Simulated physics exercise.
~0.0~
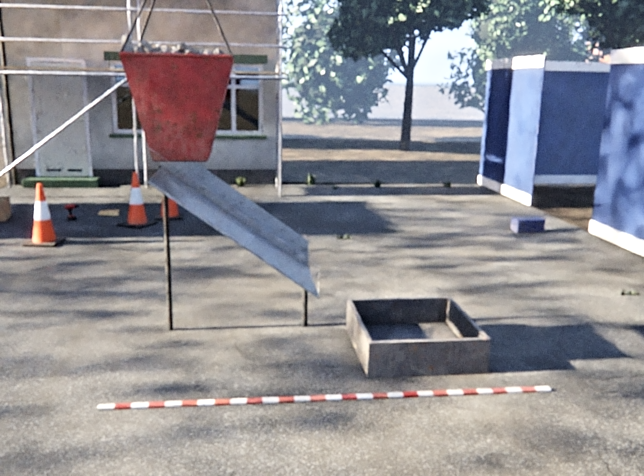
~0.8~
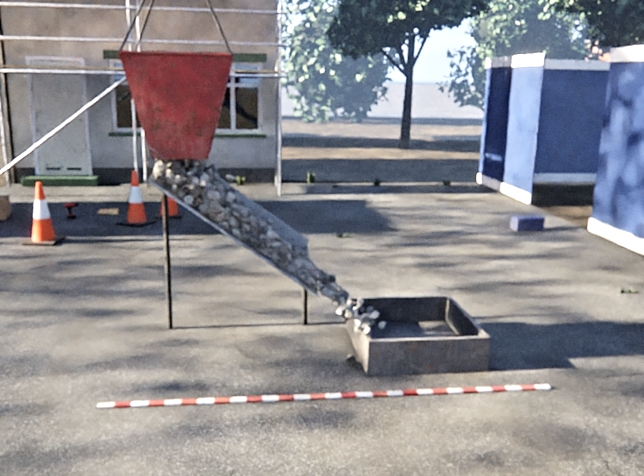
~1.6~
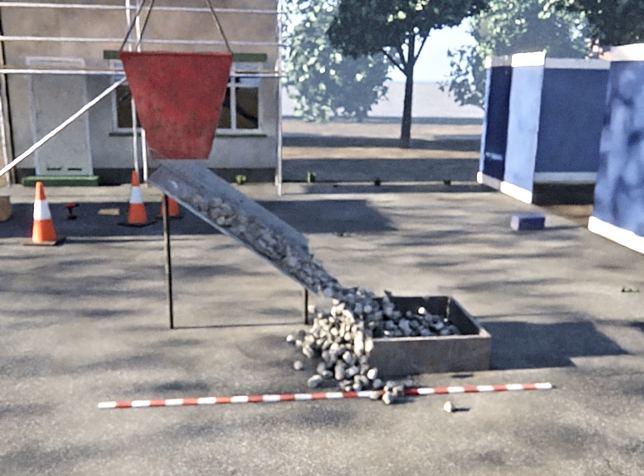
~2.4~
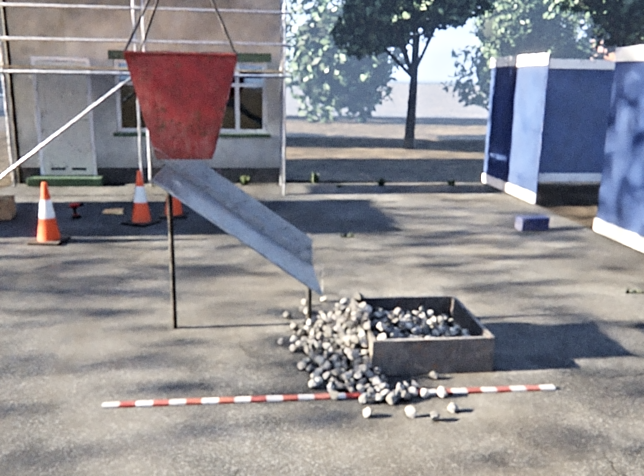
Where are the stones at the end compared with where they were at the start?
At the start they are up in the red skip above the top of the slide. By the end they are lower and further right, some in the bin and many on the ground, mostly to its left.
